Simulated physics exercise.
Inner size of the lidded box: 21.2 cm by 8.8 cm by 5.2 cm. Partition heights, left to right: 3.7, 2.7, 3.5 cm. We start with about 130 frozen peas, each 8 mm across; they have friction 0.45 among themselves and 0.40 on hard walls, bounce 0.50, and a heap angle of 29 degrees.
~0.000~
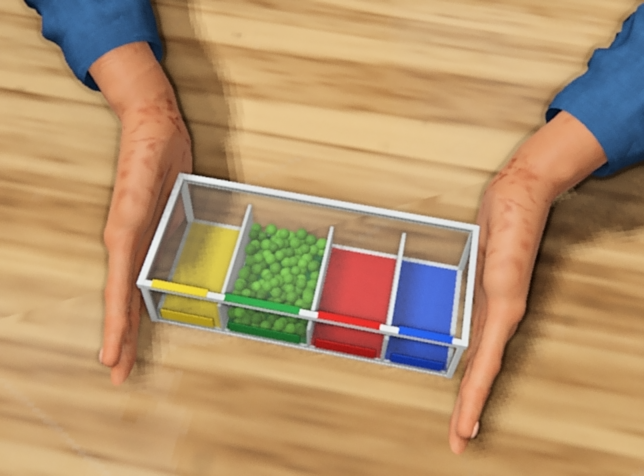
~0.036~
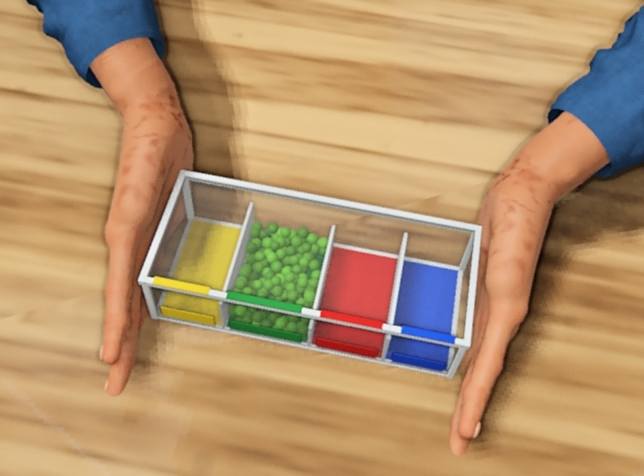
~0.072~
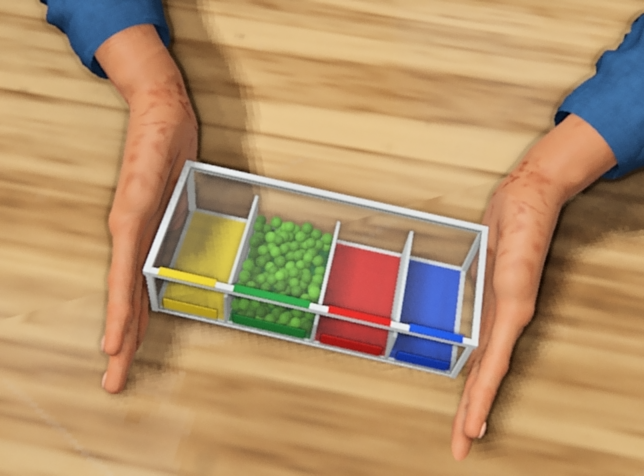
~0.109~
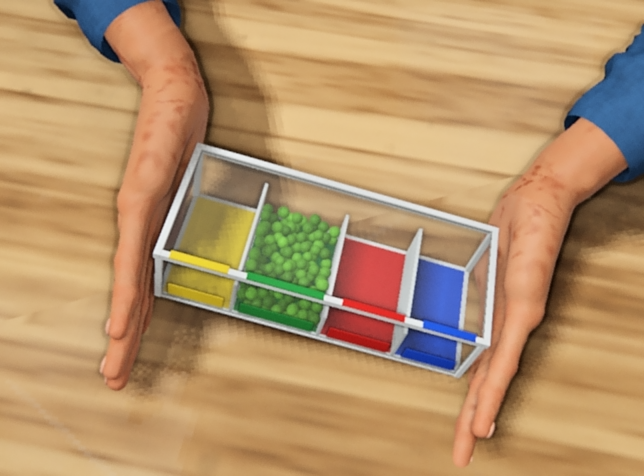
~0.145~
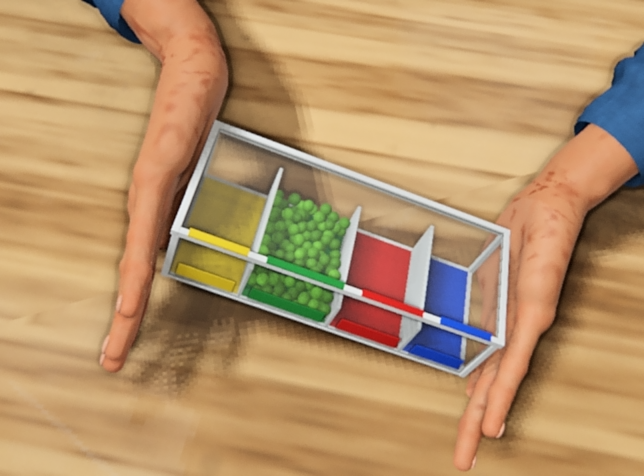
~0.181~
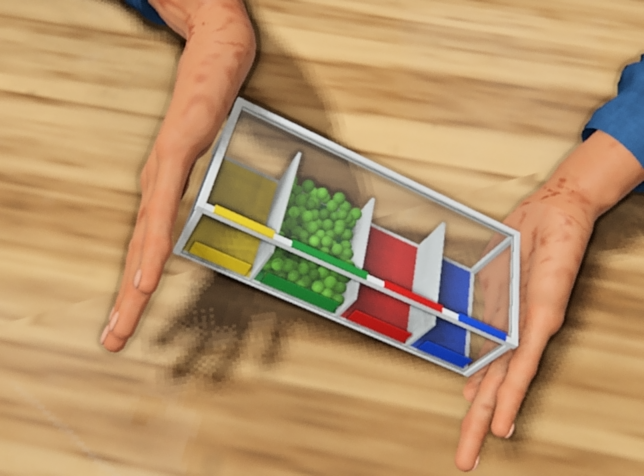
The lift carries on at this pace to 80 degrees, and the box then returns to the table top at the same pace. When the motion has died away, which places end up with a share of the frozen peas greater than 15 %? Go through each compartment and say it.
Red - yes; blue - yes; green - yes; yellow - no.
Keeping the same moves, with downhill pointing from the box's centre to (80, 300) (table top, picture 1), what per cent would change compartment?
Estimate: Some 25 per cent.
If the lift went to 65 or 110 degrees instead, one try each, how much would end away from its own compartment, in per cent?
Try one gives around 30 %, try two around 100 %.
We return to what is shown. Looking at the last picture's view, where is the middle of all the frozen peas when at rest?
(387, 282).
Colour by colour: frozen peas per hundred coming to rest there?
Per cent by colour - red 35, blue 35, green 30, yellow 0.
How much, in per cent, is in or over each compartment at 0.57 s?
Per cent by colour: Red 25; blue 5; green 70; yellow 0.
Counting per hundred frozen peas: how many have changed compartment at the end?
Near 70 per cent, all told.
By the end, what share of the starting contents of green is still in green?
30 %.
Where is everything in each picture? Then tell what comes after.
In the first picture, box tilt 0 degrees, front corners at (145, 282) and (461, 341); green 100 %.
In the second picture, box tilt 1 degrees, front corners at (147, 279) and (464, 341).
In the third picture, box tilt 4 degrees, front corners at (152, 269) and (471, 341), lowest corner right back.
In the fourth picture, box tilt 10 degrees, front corners at (162, 252) and (483, 340), lowest corner right back.
In the fifth picture, box tilt 17 degrees, front corners at (180, 229) and (497, 340), lowest corner right back.
In the sixth picture, box tilt 24 degrees, front corners at (204, 205) and (511, 340), lowest corner right back; green 100 %. The box's pace is about 200 degrees a second.
After 0.57 s, tilt 78 degrees; red 25 %, blue 5 %, green 70 %.
Then, at 0.83 s, tilt 31 degrees; red 35 %, blue 35 %, green 30 %.
Then, at 1.20 s, tilt 0 degrees; red 35 %, blue 35 %, green 30 %.
In the end, at 1.6 s, red 35 %, blue 35 %, green 30 %, yellow 0 %.
